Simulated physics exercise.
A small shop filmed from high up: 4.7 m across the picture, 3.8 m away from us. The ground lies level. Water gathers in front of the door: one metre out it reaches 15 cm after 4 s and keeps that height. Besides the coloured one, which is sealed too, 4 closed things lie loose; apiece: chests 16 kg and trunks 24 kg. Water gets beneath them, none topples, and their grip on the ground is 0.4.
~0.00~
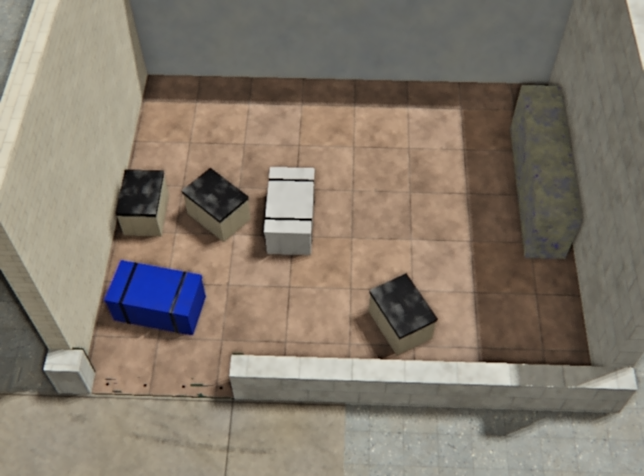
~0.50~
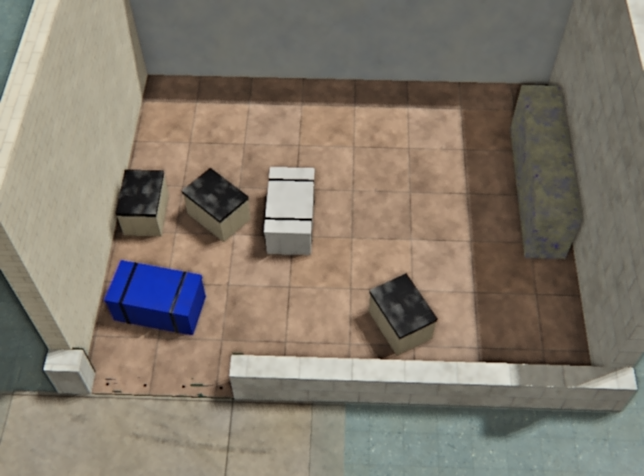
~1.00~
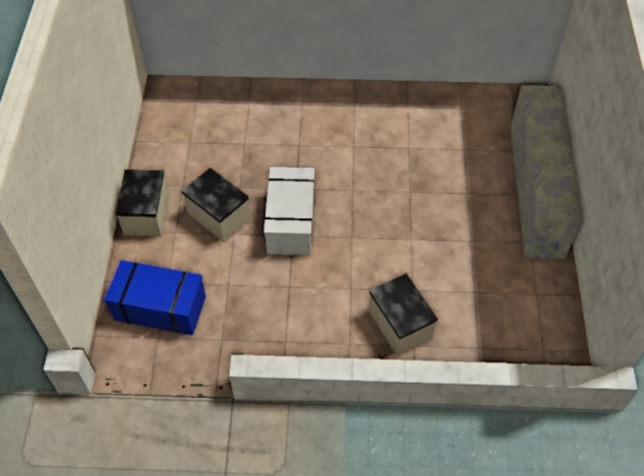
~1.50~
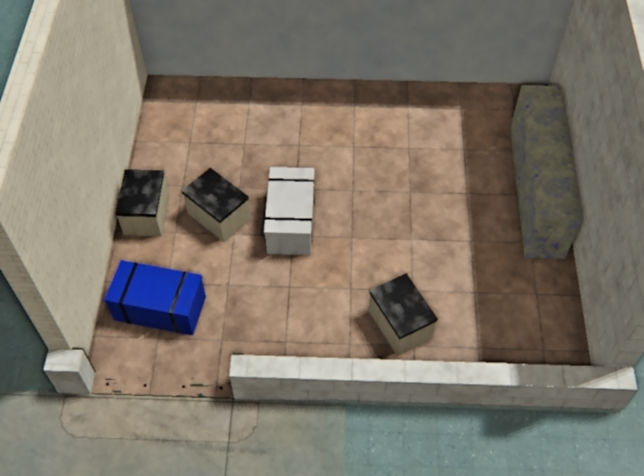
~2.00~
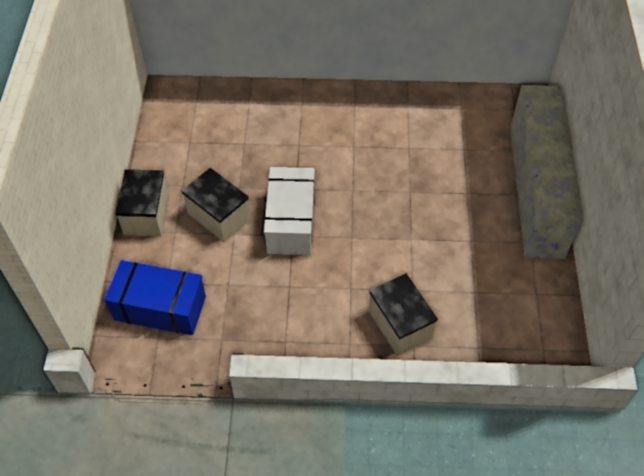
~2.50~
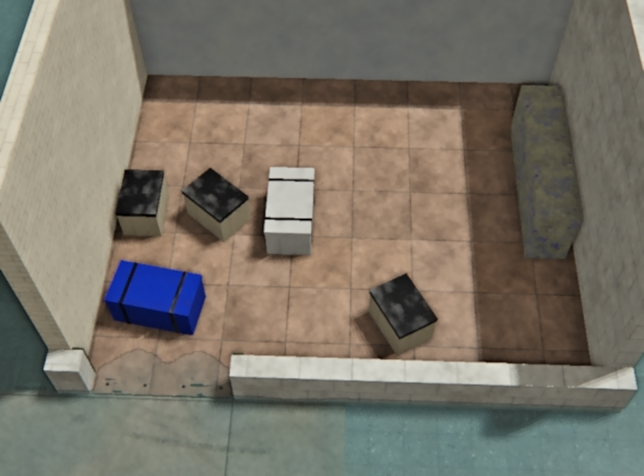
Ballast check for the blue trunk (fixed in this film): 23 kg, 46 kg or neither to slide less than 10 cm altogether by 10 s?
For it, neither load is enough.
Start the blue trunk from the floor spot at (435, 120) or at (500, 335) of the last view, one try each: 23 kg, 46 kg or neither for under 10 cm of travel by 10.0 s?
In that order: The smaller is enough; the smaller is enough.
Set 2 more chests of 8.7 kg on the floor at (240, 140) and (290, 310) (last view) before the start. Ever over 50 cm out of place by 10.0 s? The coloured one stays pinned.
In that order: Under, over.
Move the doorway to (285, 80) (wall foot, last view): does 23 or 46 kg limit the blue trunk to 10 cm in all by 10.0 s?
In that case only the higher weight holds it.
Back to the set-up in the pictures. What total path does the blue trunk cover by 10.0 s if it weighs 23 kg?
Some 200 cm in all.
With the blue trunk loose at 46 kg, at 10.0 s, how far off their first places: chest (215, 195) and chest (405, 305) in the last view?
In that order: 0 cm, 0 cm.
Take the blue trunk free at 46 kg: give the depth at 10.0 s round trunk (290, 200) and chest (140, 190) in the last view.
Roughly 4 and 5 cm.
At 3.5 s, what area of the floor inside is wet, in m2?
Some 1.0 m2.
After 3.5 s the blue trunk would be 2 cm from its start with 23 kg and 0 cm from its start with 46 kg; 4 cm of water round it then.
After 4.5 s the blue trunk would be 36 cm from its start with 23 kg and 1 cm from its start with 46 kg; 7 cm of water round it then.
After 7.0 s the blue trunk would be 122 cm from its start with 23 kg and 31 cm from its start with 46 kg; 7 cm of water round it then.
After 10.0 s the blue trunk would be 214 cm from its start with 23 kg and 32 cm from its start with 46 kg; 8 cm of water round it then.
